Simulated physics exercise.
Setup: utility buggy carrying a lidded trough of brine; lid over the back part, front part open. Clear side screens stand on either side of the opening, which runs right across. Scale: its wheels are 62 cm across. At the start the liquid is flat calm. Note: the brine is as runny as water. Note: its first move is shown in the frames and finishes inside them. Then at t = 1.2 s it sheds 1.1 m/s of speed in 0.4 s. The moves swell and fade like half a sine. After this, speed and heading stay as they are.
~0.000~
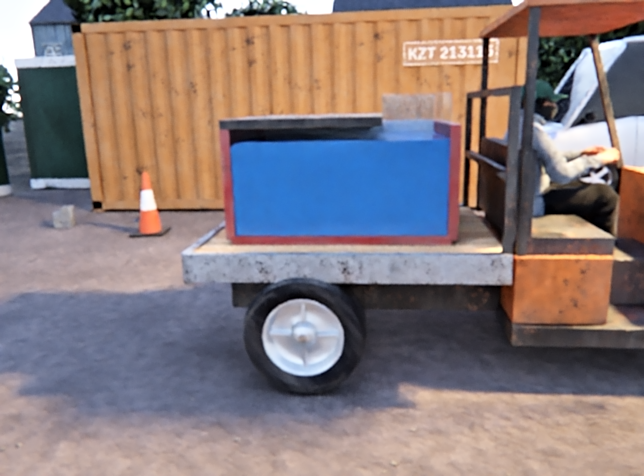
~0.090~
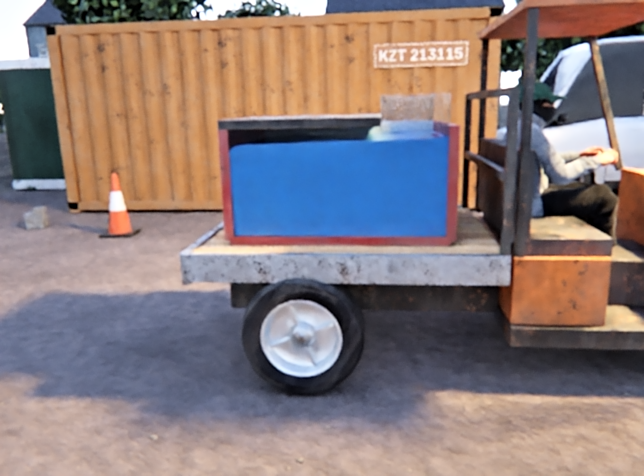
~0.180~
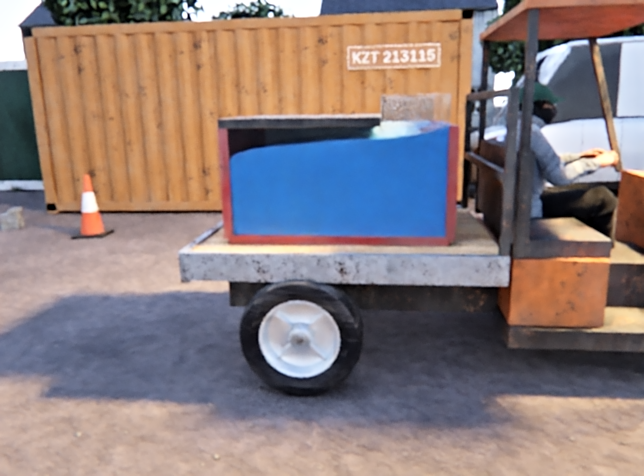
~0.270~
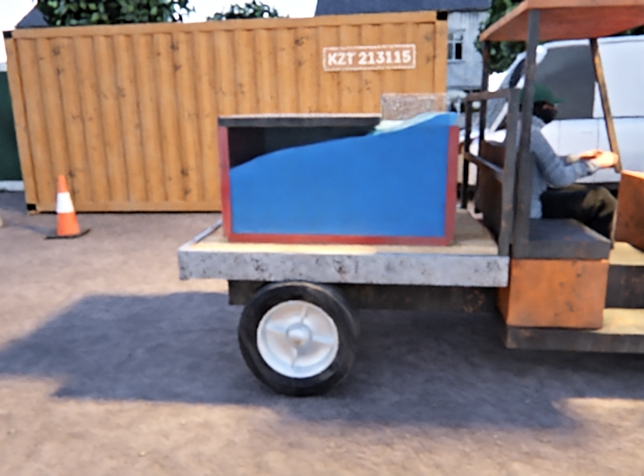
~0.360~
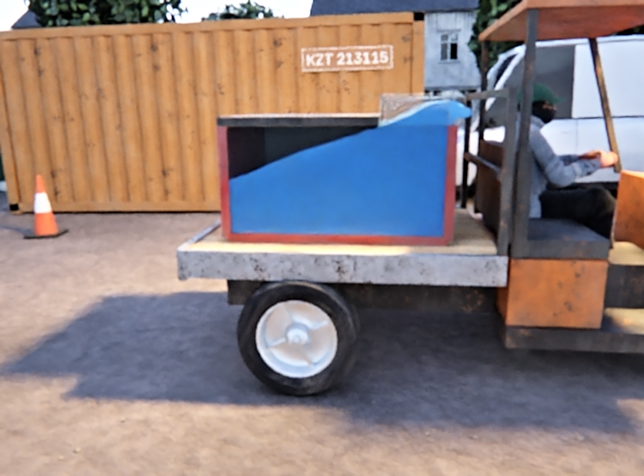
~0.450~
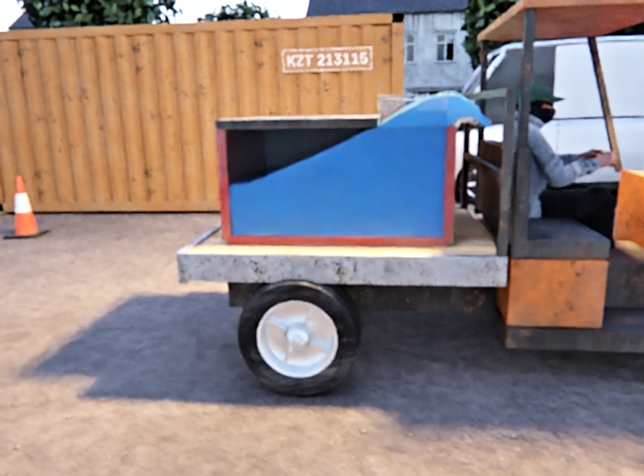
A utility buggy carrying a partly lidded trough of blue liquid rolls to the right past an orange shipping container and a traffic cone, its driver seated at the front. The liquid, level at first, climbs toward the front and drops at the back, then bulges above the rim and pours out over the front edge.
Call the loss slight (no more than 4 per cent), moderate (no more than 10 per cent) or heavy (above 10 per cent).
Heavy.
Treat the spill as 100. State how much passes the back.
Spill fraction there: Roughly 0 per cent.
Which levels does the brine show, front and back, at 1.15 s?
Close to 34 cm at the front end and 52 cm at the back end.
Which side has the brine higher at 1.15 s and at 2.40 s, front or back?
Earlier it favours the rear side, later the rear side.
After 1.15 s the surface stands 33 cm on the front, 52 cm on the back; the loss stands at 6 per cent, over the front.
After 1.75 s the surface stands 58 cm on the front, 24 cm on the back; the loss stands at 16 per cent, over the front.
After 2.40 s the surface stands 26 cm on the front, 51 cm on the back; the loss stands at 16 per cent, over the front.
After 4.49 s the loss stands at 16 per cent, over the front, 76 of 475 litres.
